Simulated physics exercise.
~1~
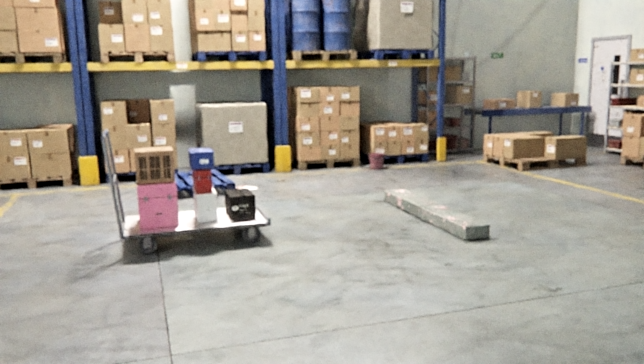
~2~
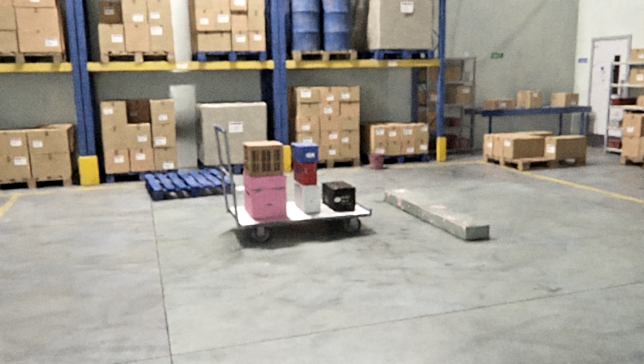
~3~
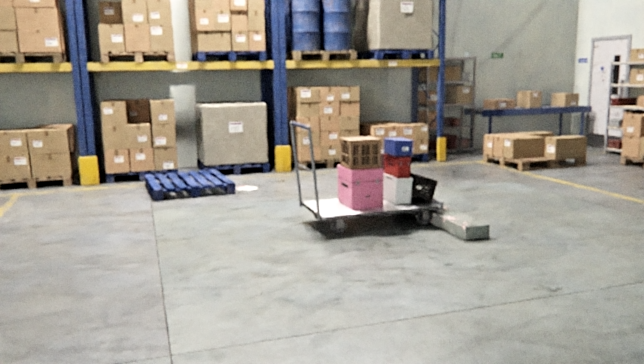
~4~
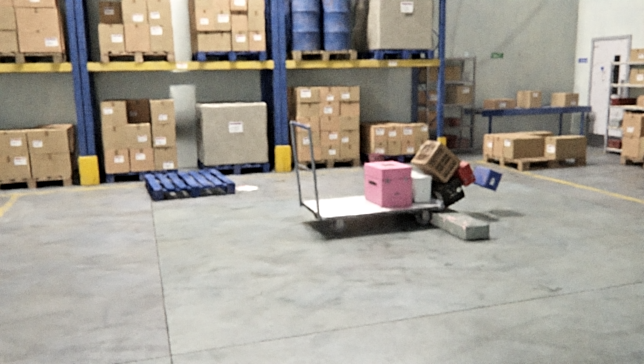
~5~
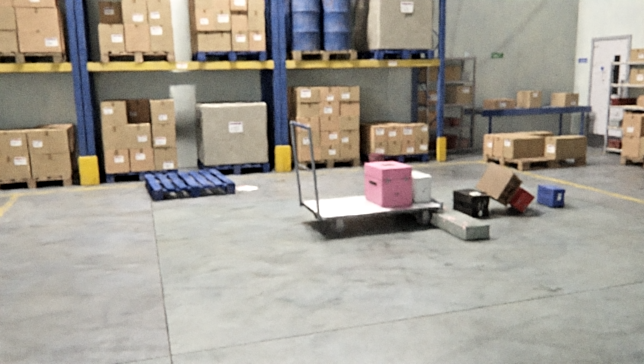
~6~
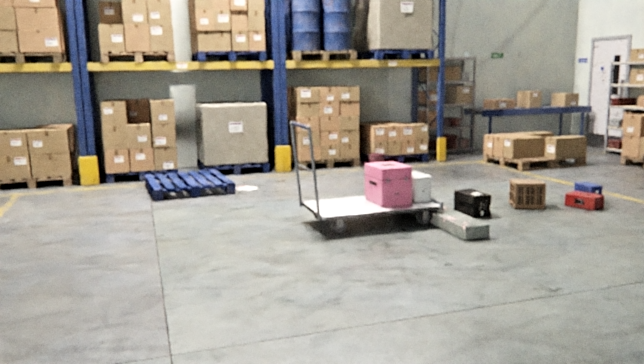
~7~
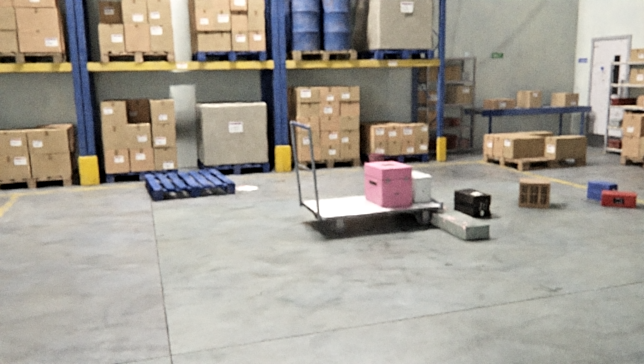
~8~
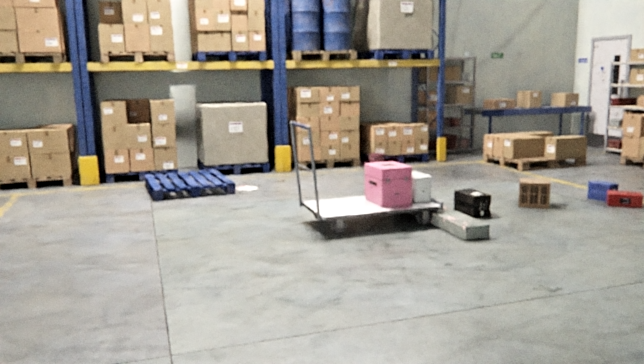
A loaded flatbed trolley rolled right across a warehouse floor and stopped against a low kerb, pitching its black, brown, red and blue boxes off the front. They tumbled and came to rest beyond it, while the pink and white ones stayed aboard.
